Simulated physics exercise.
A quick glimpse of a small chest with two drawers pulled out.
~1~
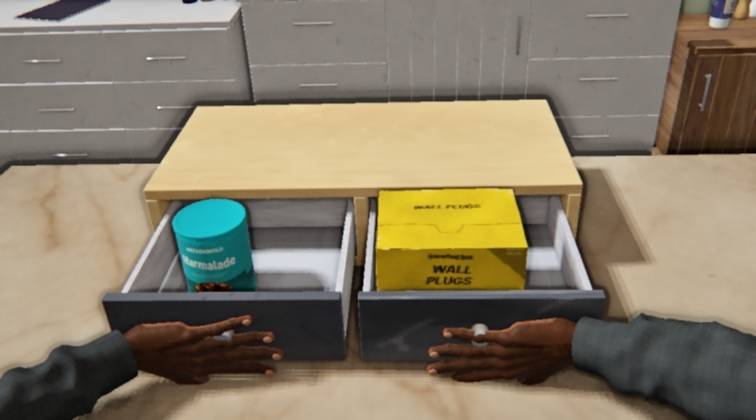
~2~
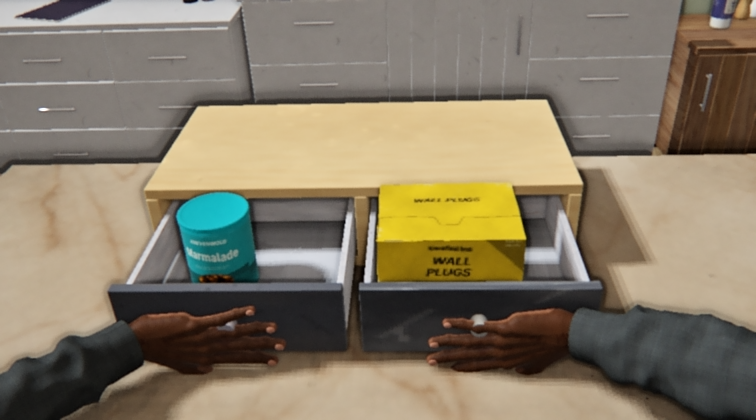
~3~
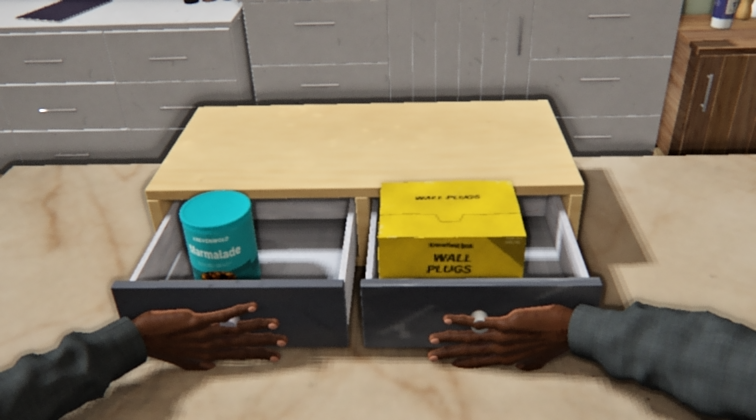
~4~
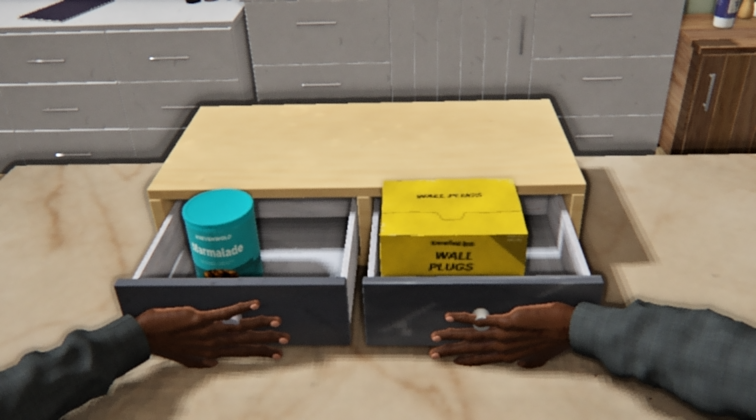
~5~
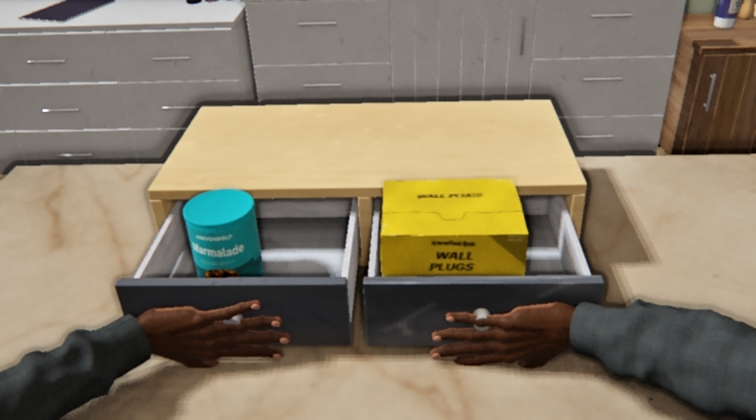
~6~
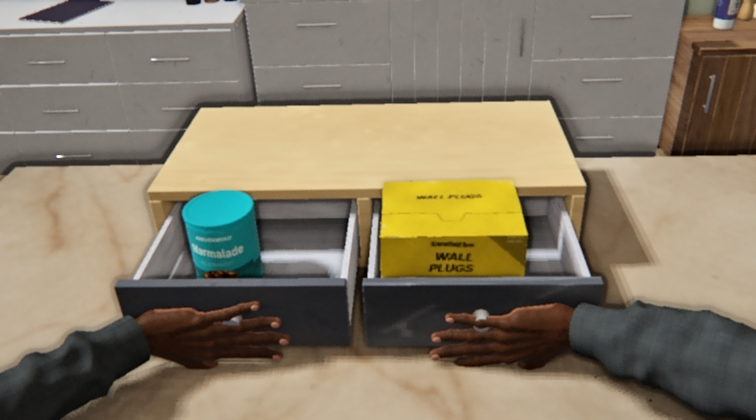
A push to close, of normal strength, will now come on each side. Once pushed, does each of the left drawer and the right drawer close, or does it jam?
In the end, the left drawer jams, the right drawer jams.
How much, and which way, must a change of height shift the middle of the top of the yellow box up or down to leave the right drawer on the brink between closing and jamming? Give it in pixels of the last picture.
Roughly 24 pixels downward.
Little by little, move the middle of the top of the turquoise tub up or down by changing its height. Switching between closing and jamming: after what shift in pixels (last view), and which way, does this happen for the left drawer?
The change comes after a shift of around 20 pixels down.
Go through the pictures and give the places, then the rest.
In the first picture, left drawer (249, 263) wide open; right drawer (470, 262) wide open; yellow box (448, 259).
In the second picture, right drawer (469, 254) wide open; turquoise tub (220, 247).
In the third picture, left drawer (254, 253) wide open; chest (368, 178).
In the fourth picture, right drawer (472, 249) wide open; yellow box (450, 247).
In the fifth picture, left drawer (257, 252) wide open; turquoise tub (226, 243).
In the sixth picture, left drawer (256, 253) wide open; right drawer (472, 251) wide open; chest (370, 179).
Then, 0.24 s later than the last frame, left drawer starting in; right drawer starting in.
Then, 0.48 s later than the last frame, left drawer about half in; right drawer stopped, still ajar.
When it is over, the left drawer will not close; the right drawer will not close.
